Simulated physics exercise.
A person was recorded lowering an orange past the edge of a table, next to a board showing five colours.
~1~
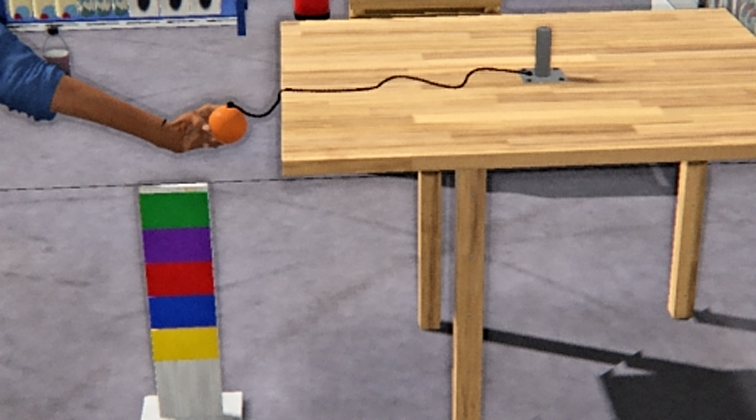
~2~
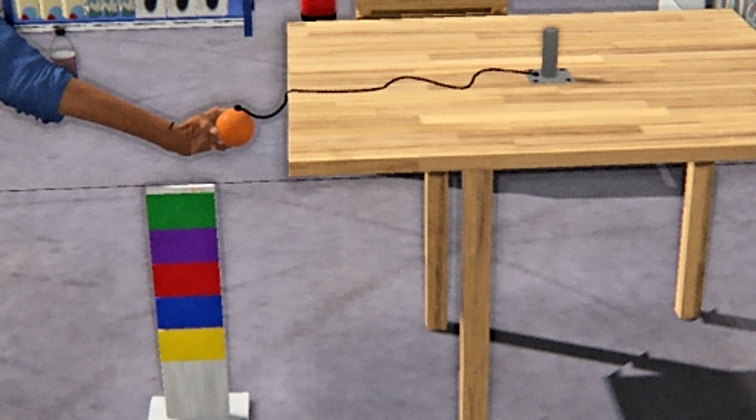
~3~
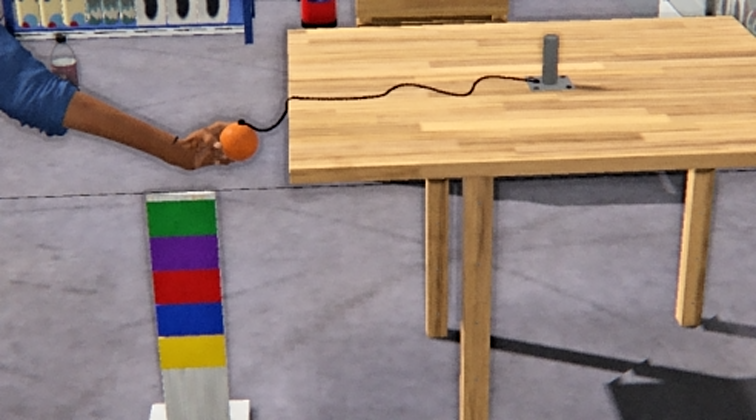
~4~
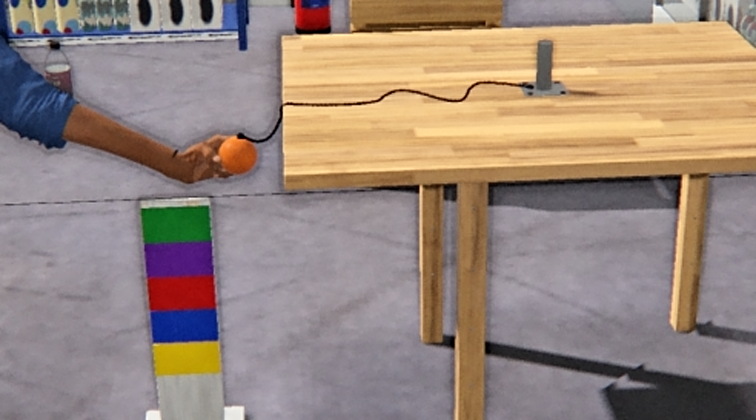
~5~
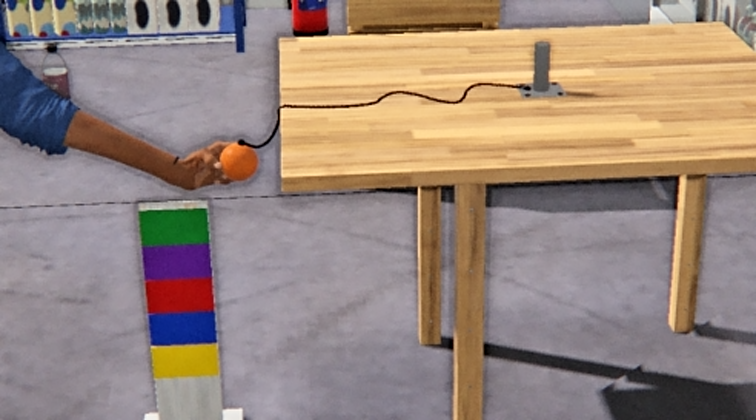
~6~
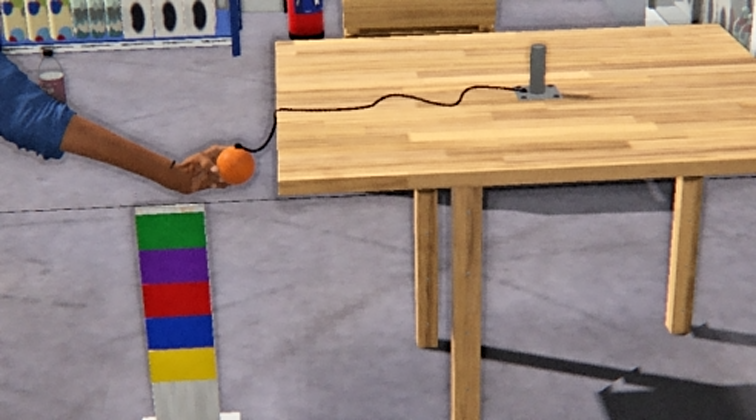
Hand holding an orange ball tied to a dark cord beside a wooden table, staying nearly still as the view shifts slightly.
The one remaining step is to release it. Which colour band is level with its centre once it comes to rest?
The purple band.
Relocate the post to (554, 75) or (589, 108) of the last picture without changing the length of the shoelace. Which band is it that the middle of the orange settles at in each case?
Green; green.
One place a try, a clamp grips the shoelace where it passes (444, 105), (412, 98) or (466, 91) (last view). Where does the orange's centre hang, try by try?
Approximately at (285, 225), at (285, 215) and at (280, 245), in that order.
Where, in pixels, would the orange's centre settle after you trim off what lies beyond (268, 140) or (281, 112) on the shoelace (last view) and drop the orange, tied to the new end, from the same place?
Roughly (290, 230), then roughly (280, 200).
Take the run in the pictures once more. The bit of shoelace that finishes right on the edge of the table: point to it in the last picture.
Near (345, 110).
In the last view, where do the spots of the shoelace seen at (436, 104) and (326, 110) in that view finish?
The first lands at (393, 101), while the second lands at (276, 132).
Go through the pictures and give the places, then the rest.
Orange (228, 125); green (174, 211); purple (177, 246); red (180, 279); blue (183, 313); yellow (185, 345), in the first frame.
Orange (235, 127); shoelace through (505, 71) (470, 85) (418, 79) (363, 91) (293, 92), in the second frame.
Orange (239, 142), in the third frame.
Orange (238, 155); shoelace through (500, 84) (465, 97) (413, 92) (357, 104) (288, 105), in the fourth frame.
Orange (239, 162), in the fifth frame.
Orange (236, 166); shoelace through (493, 88) (459, 102) (406, 97) (351, 109) (282, 110), in the sixth frame.
Soon after, orange near (249, 254); level with purple.
Then, orange near (317, 252); level with purple.
Further on, orange near (281, 257); level with purple.
At rest, orange near (279, 258); level with purple. The purple one.
